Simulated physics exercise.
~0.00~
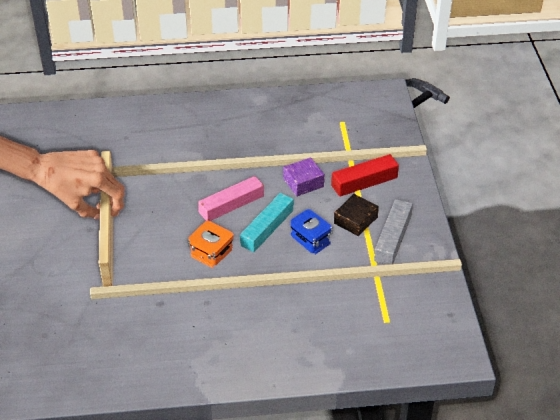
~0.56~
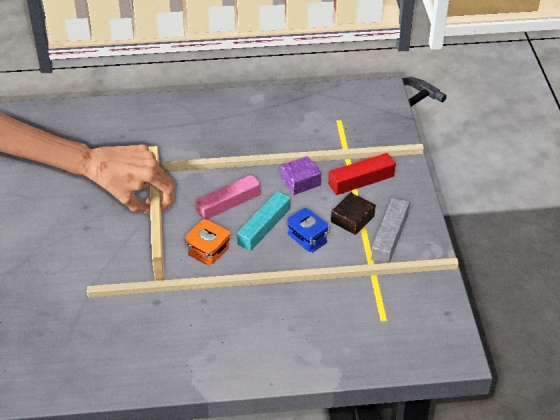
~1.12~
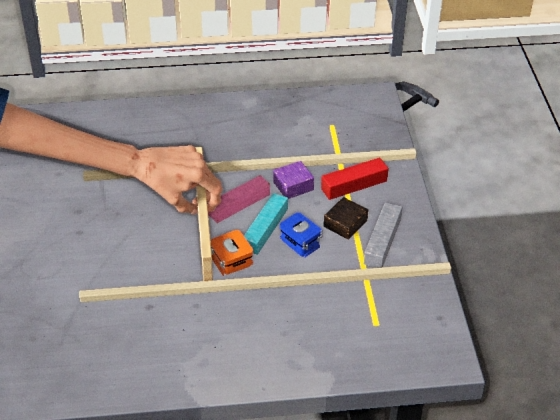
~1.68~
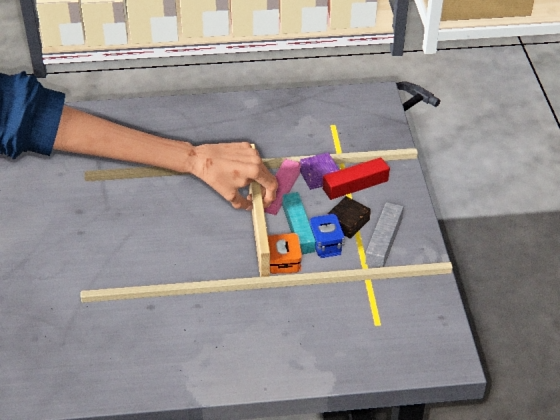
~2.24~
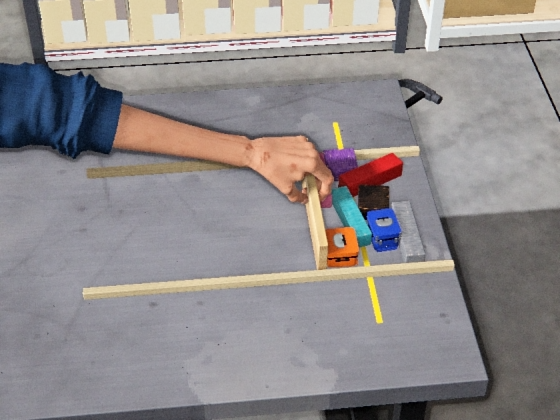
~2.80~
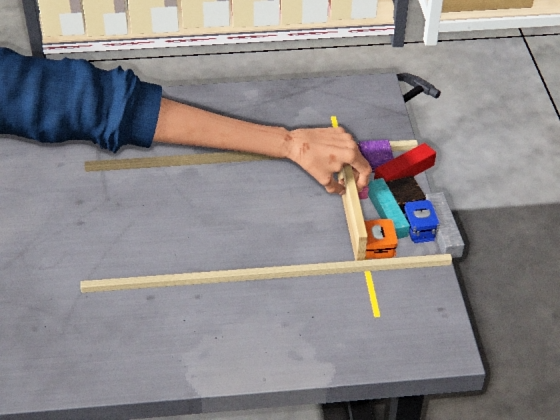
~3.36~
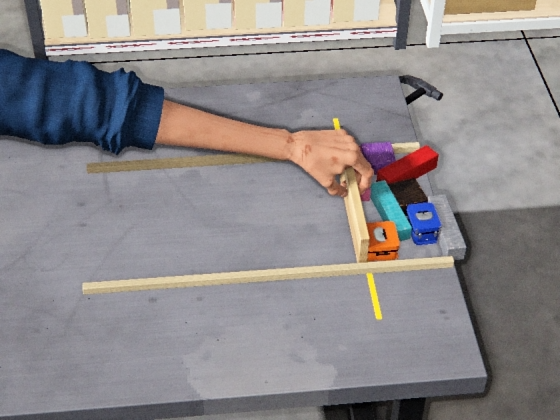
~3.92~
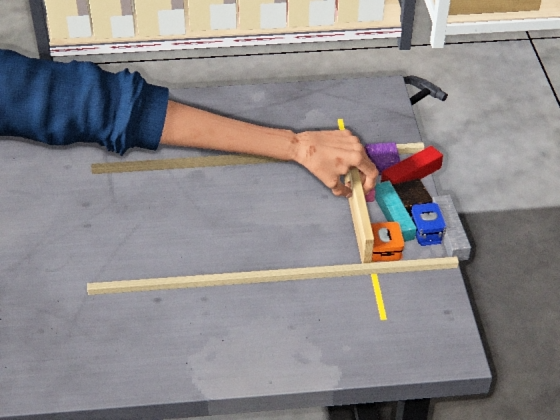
A hand slides an upright wooden board to the right between two pale rails on a grey table, toward a scatter of colourful bars and blocks. The board meets the orange case and the pink bar first, then pushes them into the turquoise bar and the blue case. As the arm reaches farther, the pieces turn and bunch together, crowding the red, purple, black and grey ones toward the table's end. The board stops around the yellow tape and the hand stays on it. The packed cluster rests at the edge, the grey bar jutting slightly past it, and nothing falls.
